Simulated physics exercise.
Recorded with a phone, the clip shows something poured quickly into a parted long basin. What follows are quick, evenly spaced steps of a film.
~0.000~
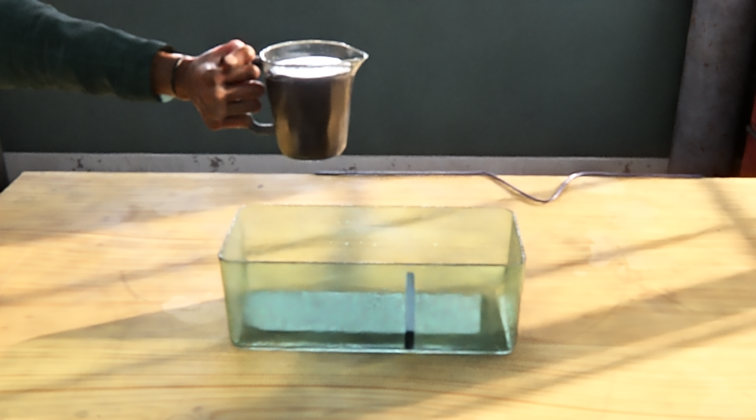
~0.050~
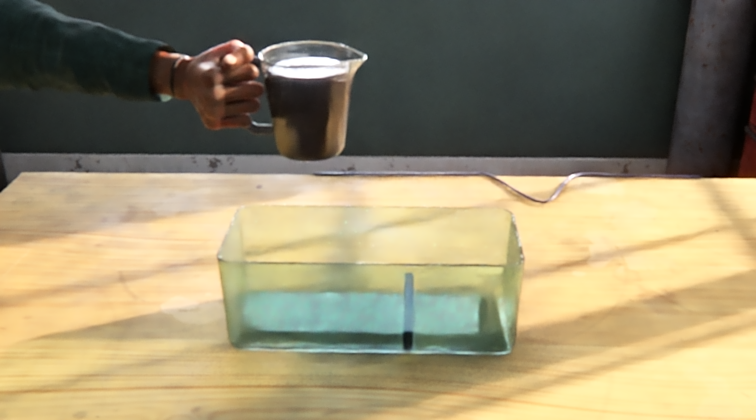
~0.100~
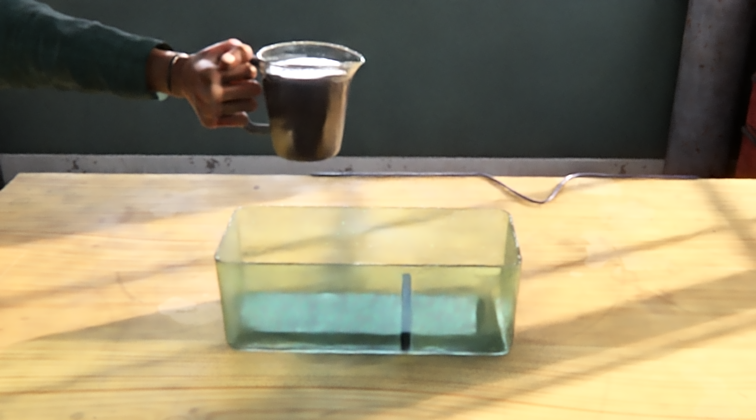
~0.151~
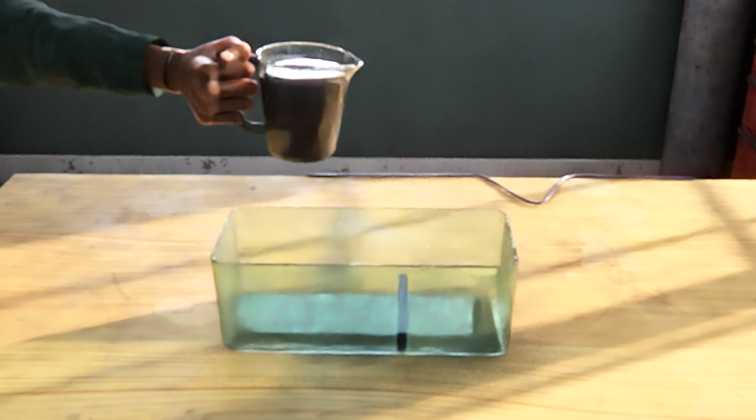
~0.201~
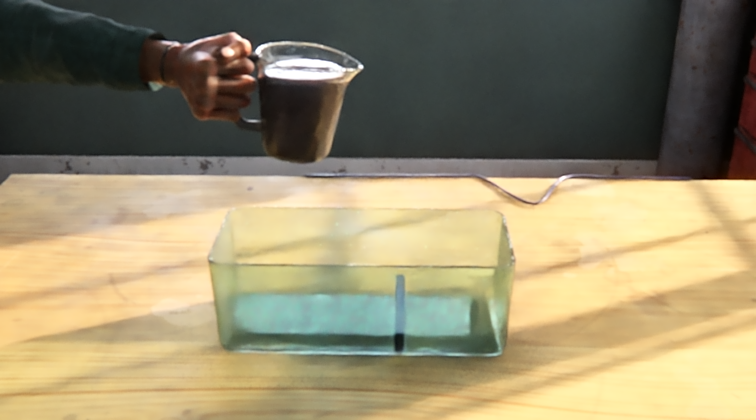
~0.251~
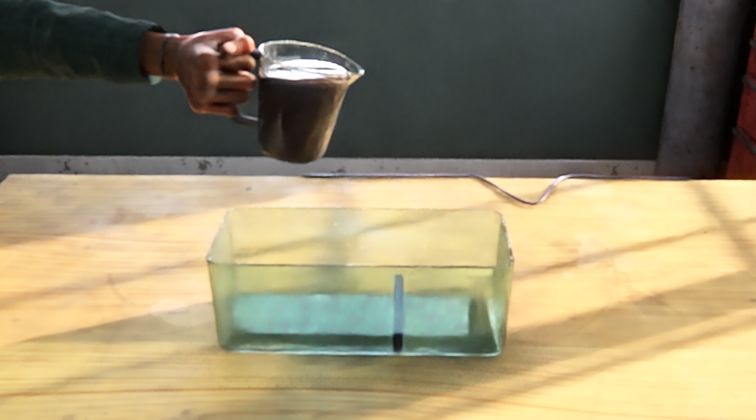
A hand holds a jug of dark coffee above a long glass basin, slowly tilting it right.
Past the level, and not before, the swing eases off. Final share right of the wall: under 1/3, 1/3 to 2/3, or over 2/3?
Larger than two thirds.
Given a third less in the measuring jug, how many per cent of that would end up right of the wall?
The share comes to roughly 80 per cent.
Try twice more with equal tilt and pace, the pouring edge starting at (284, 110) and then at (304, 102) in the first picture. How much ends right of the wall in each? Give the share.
Roughly 15 in a hundred the first time and 10 in a hundred the second.
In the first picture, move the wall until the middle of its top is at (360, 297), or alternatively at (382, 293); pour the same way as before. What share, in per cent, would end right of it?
That'd be about 90 percent for the first and about 95 percent for the other.
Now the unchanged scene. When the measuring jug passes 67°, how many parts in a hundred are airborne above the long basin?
Around 20 percent.
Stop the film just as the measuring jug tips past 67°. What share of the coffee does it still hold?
75 per cent or so.
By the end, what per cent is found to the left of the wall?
Share: Roughly 20 %.
A moment on, the measuring jug is tipped part way and 74 per cent is still to pour, 0 is left of the wall and 5 right of it.
Next, the measuring jug is tipped right over and 18 per cent is still to pour, 3 is left of the wall and 57 right of it.
Then the measuring jug is tipped right over and 0 per cent is still to pour, 14 is left of the wall and 84 right of it.
Later the measuring jug is tipped right over and 0 per cent is still to pour, 20 is left of the wall and 79 right of it.
In the end 20 per cent lies left of the wall, 79 right of it and 1 outside.
